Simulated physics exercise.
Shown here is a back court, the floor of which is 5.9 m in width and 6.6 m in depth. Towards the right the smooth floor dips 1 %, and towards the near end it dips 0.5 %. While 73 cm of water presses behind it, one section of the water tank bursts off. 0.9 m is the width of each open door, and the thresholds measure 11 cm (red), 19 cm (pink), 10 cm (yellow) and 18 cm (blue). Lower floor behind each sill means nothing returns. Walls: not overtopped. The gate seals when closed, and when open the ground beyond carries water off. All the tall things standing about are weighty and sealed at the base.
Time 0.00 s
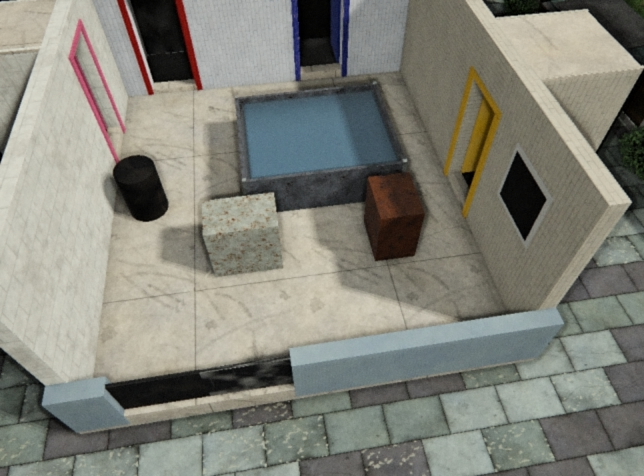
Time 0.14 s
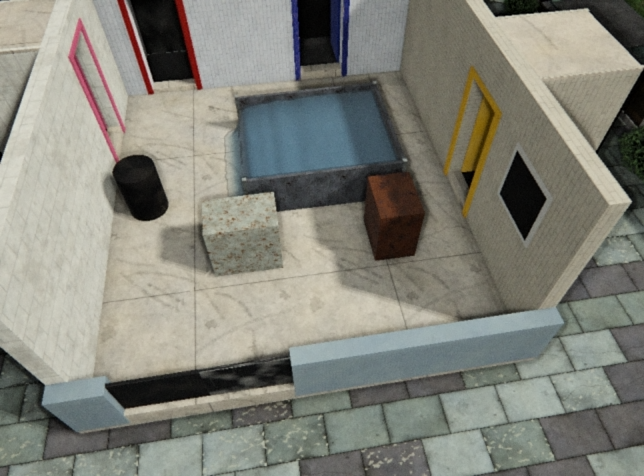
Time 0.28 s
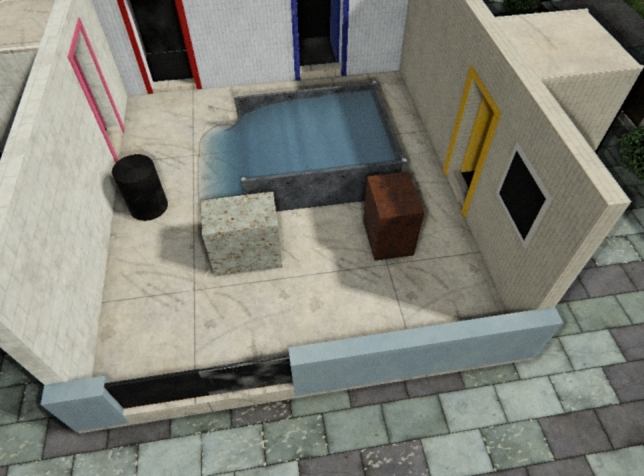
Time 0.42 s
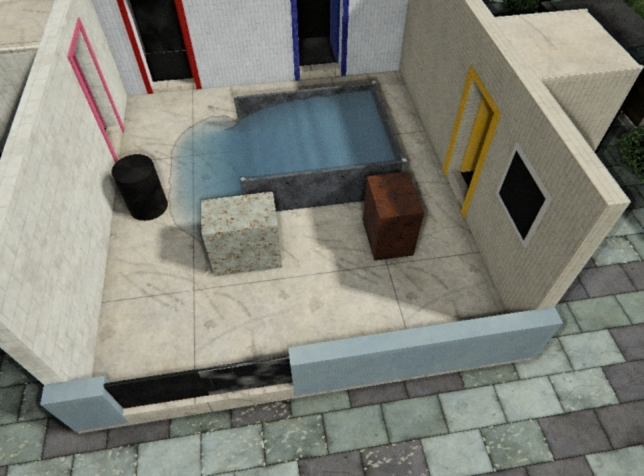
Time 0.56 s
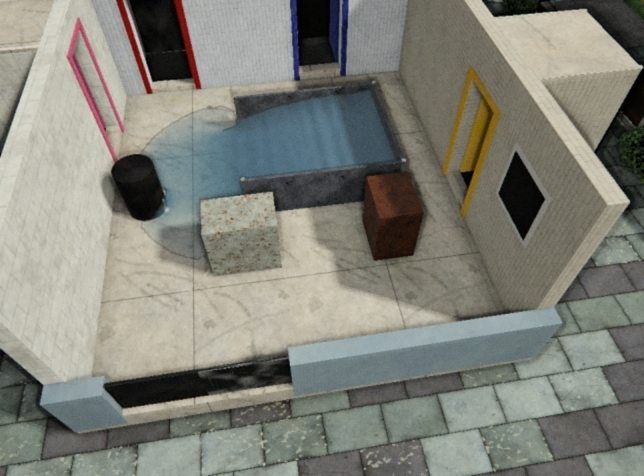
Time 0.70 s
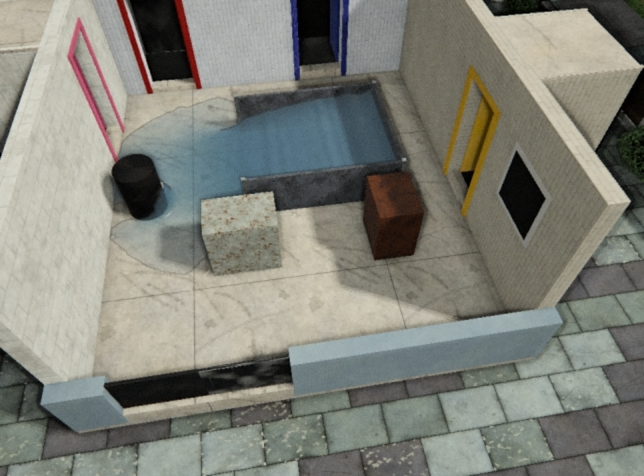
Water pours from the left side of a dark-edged tank at the back of a pale-tiled court, seen from above by a still camera. A black cylinder stands to the left, a speckled pale block and a rusty brown block sit before the tank, and pink, red, blue and yellow doorways line the walls. The tank's left side opens, and a rounded blue sheet spreads leftward across the floor, passing behind the speckled block and around the cylinder.
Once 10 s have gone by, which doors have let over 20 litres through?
Taking each door: The red door has let over 20 litres through; the pink door has let over 20 litres through; the yellow door has let over 20 litres through; the blue door has not let over 20 litres through.
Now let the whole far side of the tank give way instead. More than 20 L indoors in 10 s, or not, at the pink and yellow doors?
Versus the limit - pink: Within, yellow: Within.
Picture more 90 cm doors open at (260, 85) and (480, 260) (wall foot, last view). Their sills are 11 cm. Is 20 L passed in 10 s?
The first door falls short and the second gets there.
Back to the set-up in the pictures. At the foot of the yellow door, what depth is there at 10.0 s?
I'd put it at around 16.0 cm deep.
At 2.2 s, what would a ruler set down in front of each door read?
In cm: Red 24, pink 39, yellow 0, blue 0.
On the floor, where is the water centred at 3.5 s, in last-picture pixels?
At about (212, 191).
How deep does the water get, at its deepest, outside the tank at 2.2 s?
About 50 cm.
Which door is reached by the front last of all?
The yellow door.
After 1.4 s water covers 30 % of the floor and is deepest (48 cm) near (128, 176); red door 6 cm at the sill, 0 L in, pink door 38 cm at the sill, 35 L in, yellow door not reached, blue door not reached.
After 2.2 s water covers 40 % of the floor and is deepest (50 cm) near (128, 98); red door 24 cm at the sill, 7 L in, pink door 39 cm at the sill, 122 L in, yellow door not reached, blue door not reached.
After 3.5 s water covers 65 % of the floor and is deepest (36 cm) near (128, 98); red door 26 cm at the sill, 101 L in, pink door 25 cm at the sill, 215 L in, yellow door not reached, blue door 5 cm at the sill, 0 L in.
After 6.0 s water covers 95 % of the floor and is deepest (24 cm) near (408, 103); red door 13 cm at the sill, 198 L in, pink door 11 cm at the sill, 226 L in, yellow door 10 cm at the sill, 0 L in, blue door 5 cm at the sill, 0 L in.
After 10.0 s water covers 100 % of the floor and is deepest (20 cm) near (399, 83); red door 4 cm at the sill, 201 L in, pink door 4 cm at the sill, 226 L in, yellow door 16 cm at the sill, 91 L in, blue door 13 cm at the sill, 0 L in.
